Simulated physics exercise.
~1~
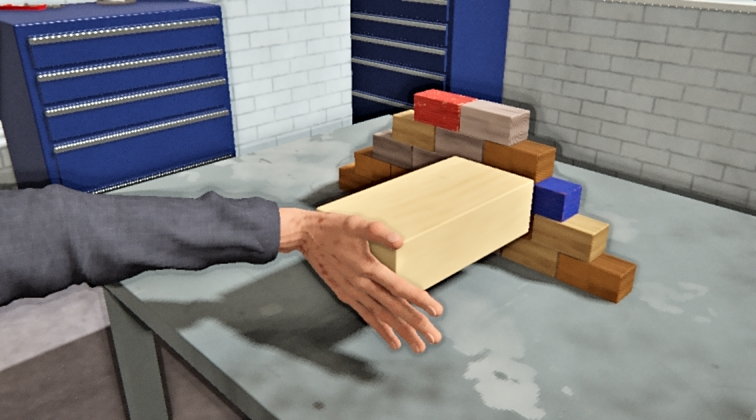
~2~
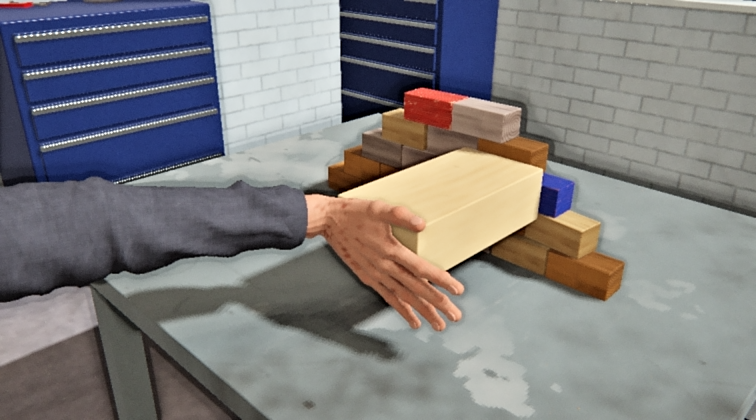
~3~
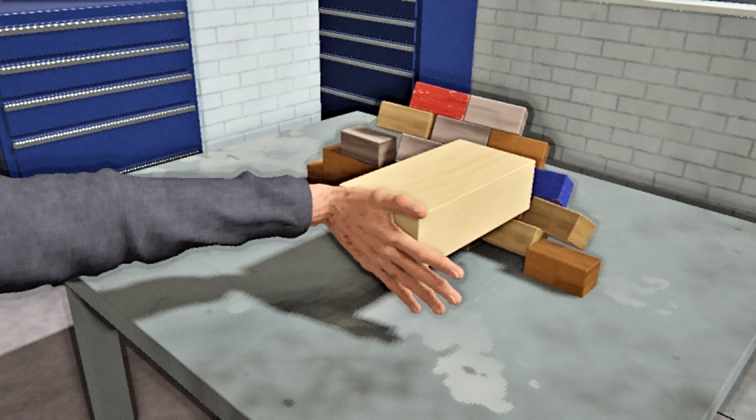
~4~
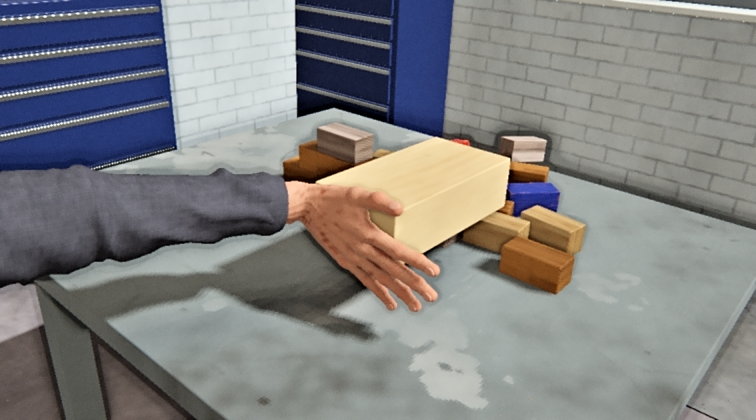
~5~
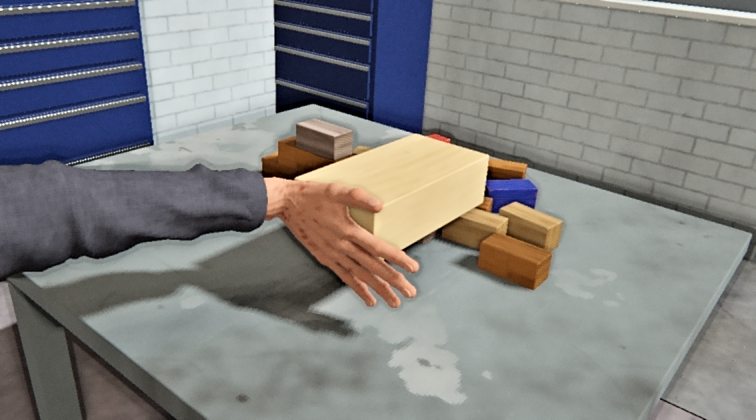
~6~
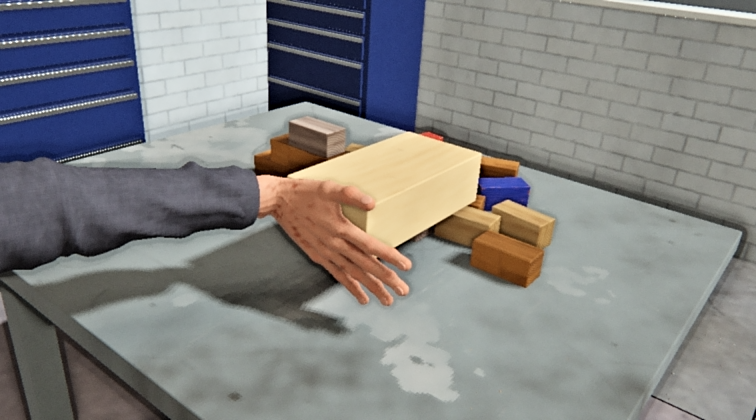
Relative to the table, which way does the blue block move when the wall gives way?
The blue block moves to the right across the table as the wall gives way.
A hand pushes a long wooden block into a toy block wall, leaving most blocks toppled.
